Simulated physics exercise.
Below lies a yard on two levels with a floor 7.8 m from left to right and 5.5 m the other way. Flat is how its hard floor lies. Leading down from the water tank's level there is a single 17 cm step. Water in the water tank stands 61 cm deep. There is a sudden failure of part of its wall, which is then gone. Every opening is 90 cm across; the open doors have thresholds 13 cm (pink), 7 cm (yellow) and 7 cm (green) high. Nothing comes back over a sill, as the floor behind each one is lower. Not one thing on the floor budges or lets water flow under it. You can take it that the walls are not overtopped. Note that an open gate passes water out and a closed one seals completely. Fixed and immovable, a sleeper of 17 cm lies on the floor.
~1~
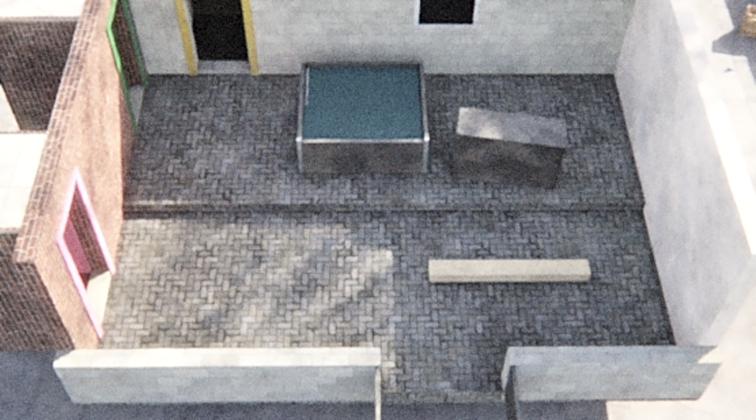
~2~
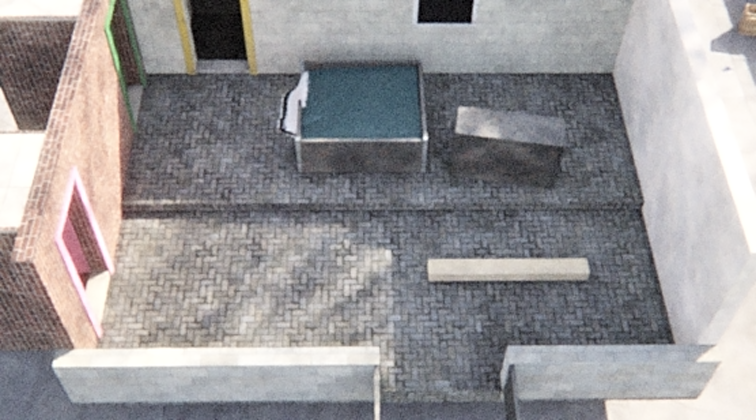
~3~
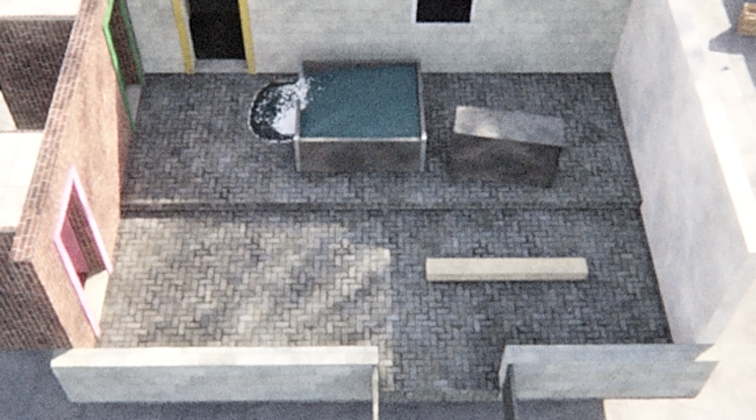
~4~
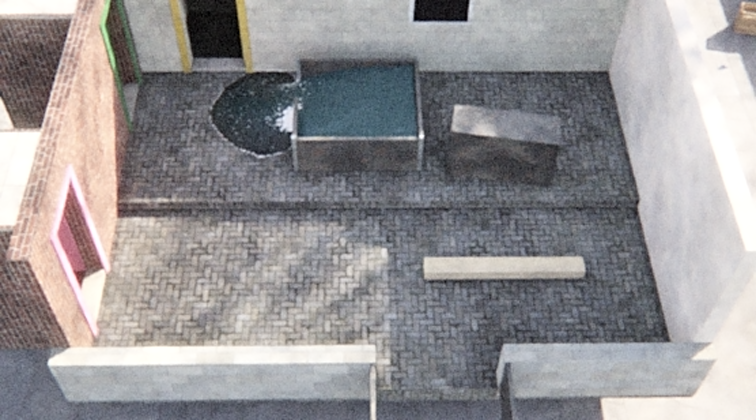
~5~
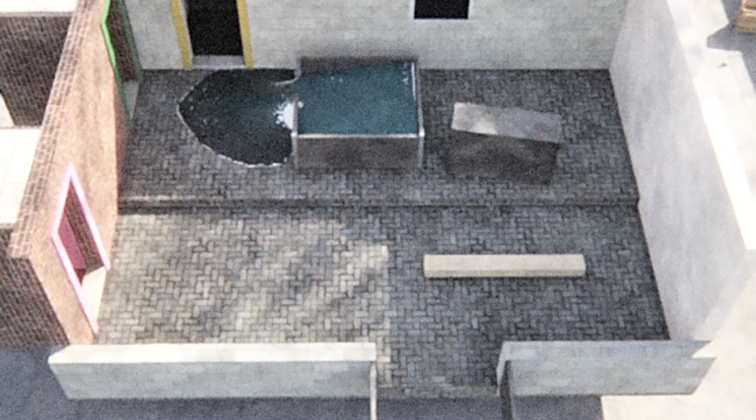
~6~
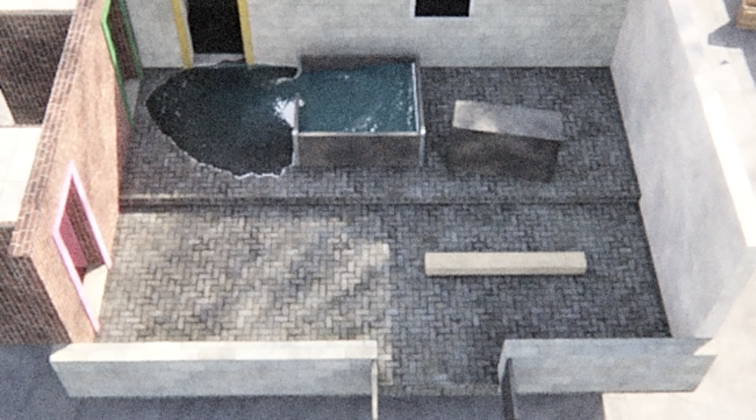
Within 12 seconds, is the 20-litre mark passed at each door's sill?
Within that time: Pink door - mark not passed; yellow door - mark passed; green door - mark passed.
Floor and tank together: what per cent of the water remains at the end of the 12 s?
Share still there: About 70 %.
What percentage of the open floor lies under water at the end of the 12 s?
70 %.
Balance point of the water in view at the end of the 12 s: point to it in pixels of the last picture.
Balance point at about (322, 224).
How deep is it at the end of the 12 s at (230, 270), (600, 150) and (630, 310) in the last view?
Roughly 5, 0, 6 cm.
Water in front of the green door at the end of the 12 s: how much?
I'd put it at around 5.5 cm deep.
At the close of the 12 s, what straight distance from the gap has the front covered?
It's close to 6.8 metres.
A moment later water covers 15 % of the floor and is deepest (39 cm) near (143, 71); pink door not reached, yellow door 17 cm at the sill, 13 L in, green door 17 cm at the sill, 34 L in.
Soon after water covers 20 % of the floor and is deepest (34 cm) near (164, 78); pink door not reached, yellow door 14 cm at the sill, 44 L in, green door 27 cm at the sill, 130 L in.
Next water covers 25 % of the floor and is deepest (21 cm) near (154, 71); pink door 5 cm at the sill, 0 L in, yellow door 11 cm at the sill, 67 L in, green door 19 cm at the sill, 261 L in.
Later on water covers 50 % of the floor and is deepest (12 cm) near (91, 359); pink door 4 cm at the sill, 0 L in, yellow door 9 cm at the sill, 91 L in, green door 12 cm at the sill, 383 L in.
At the end water covers 70 % of the floor and is deepest (8 cm) near (618, 330); pink door 6 cm at the sill, 0 L in, yellow door 5 cm at the sill, 96 L in, green door 6 cm at the sill, 400 L in.
